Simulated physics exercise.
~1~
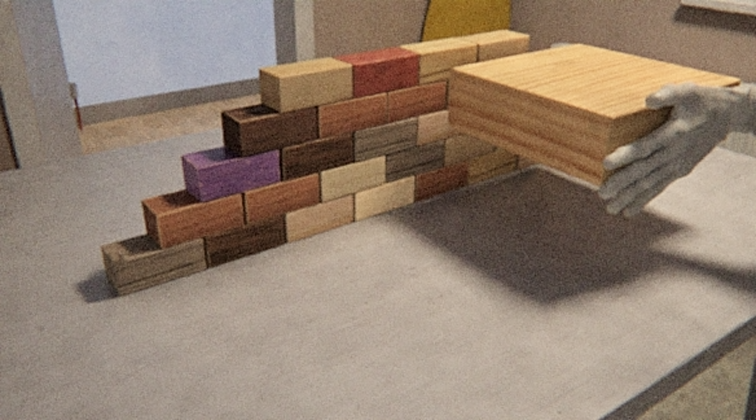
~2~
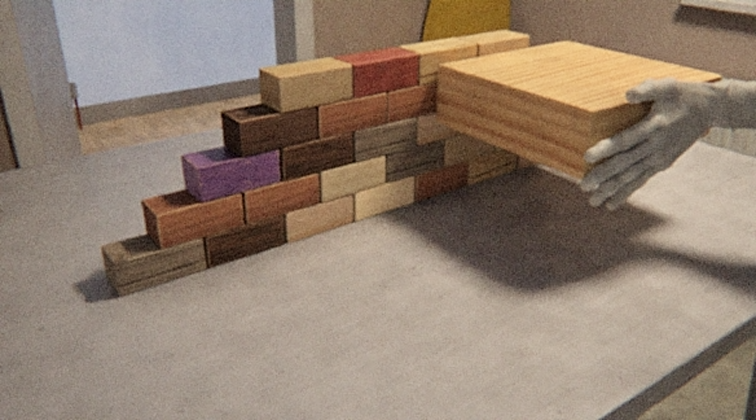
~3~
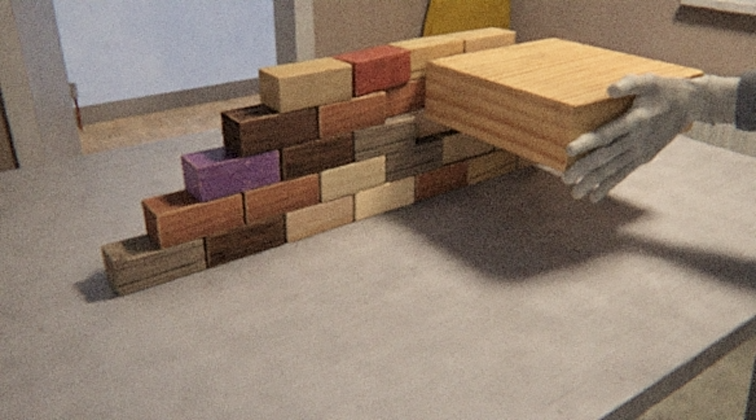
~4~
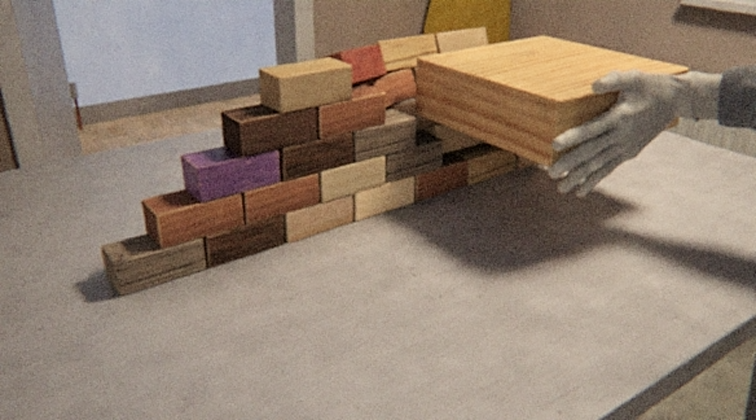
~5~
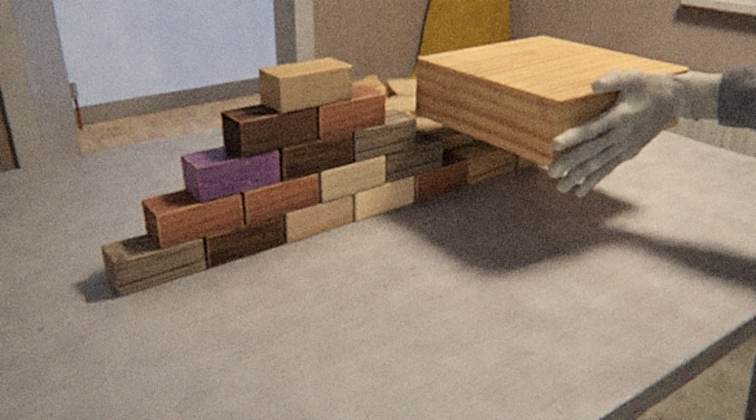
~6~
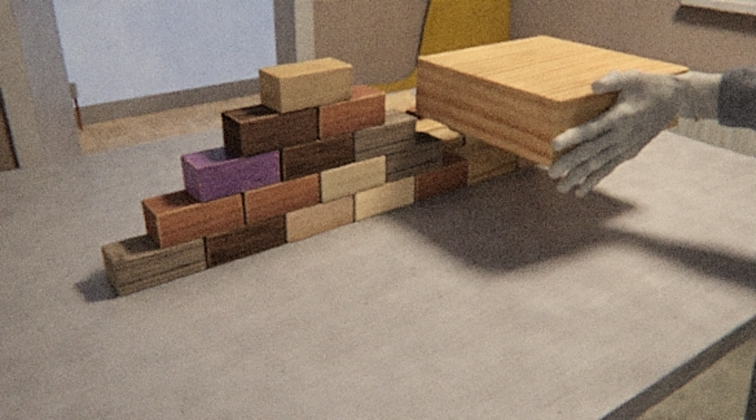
Long wooden block held by a gloved hand pushing into a toy block wall, toppling its upper right part, purple block staying put.
